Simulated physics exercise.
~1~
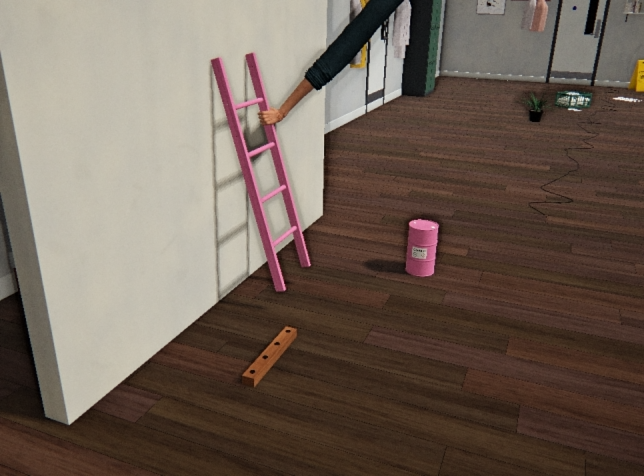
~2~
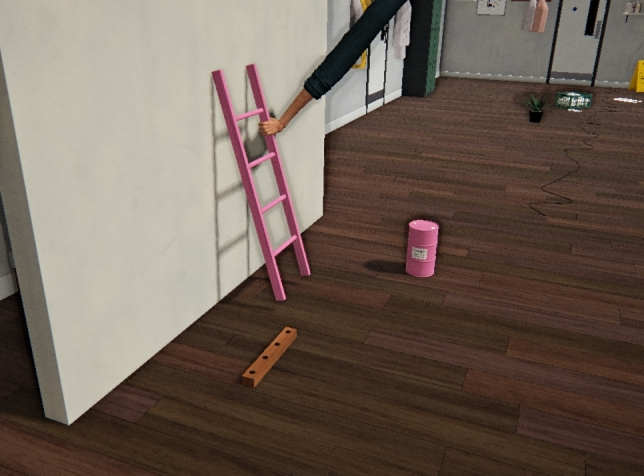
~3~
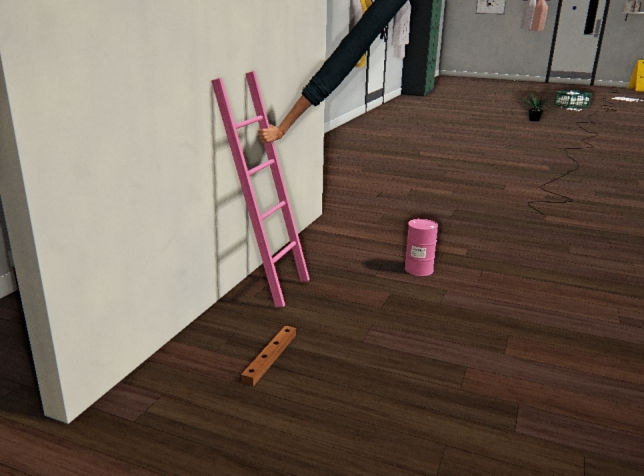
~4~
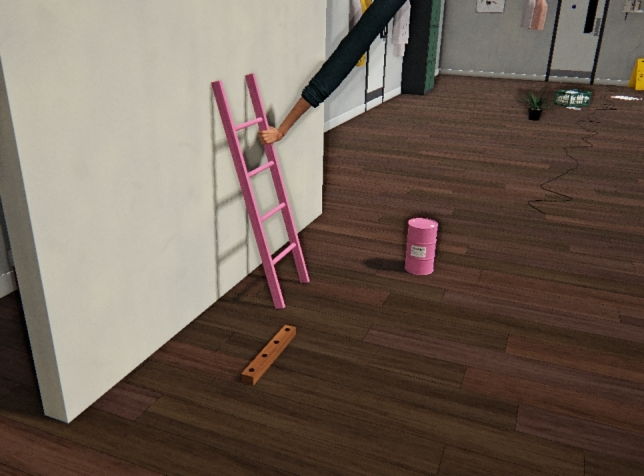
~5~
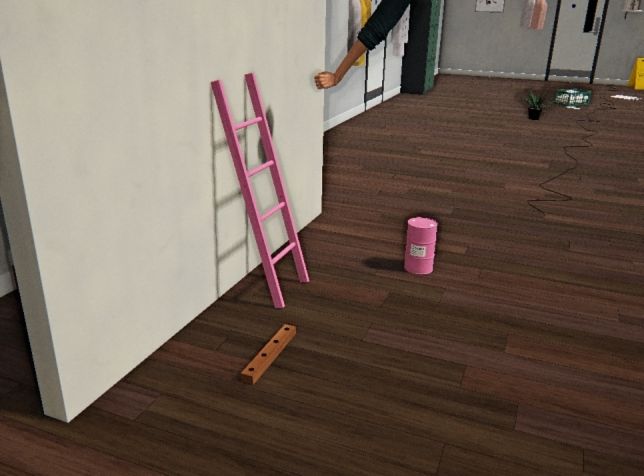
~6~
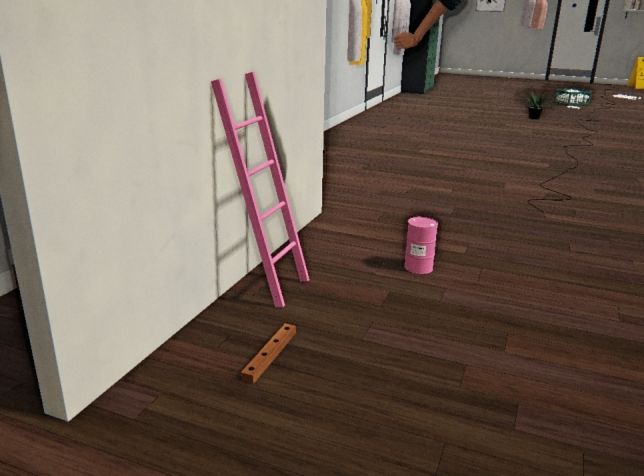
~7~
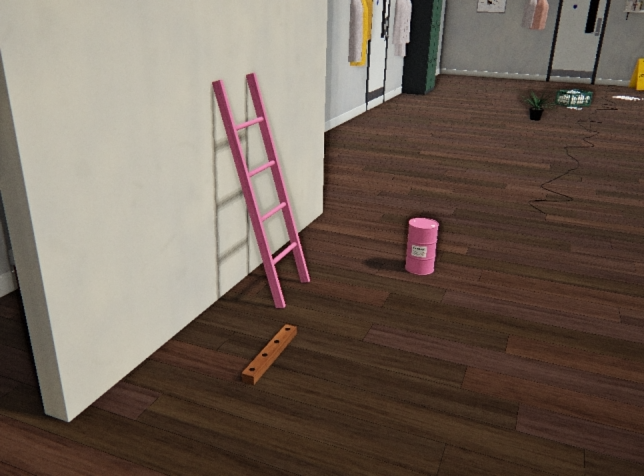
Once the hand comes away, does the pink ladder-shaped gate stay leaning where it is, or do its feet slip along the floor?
The pink gate holds its place. It is still leaning on the pale wall after the hand has gone, and its feet have not slipped.
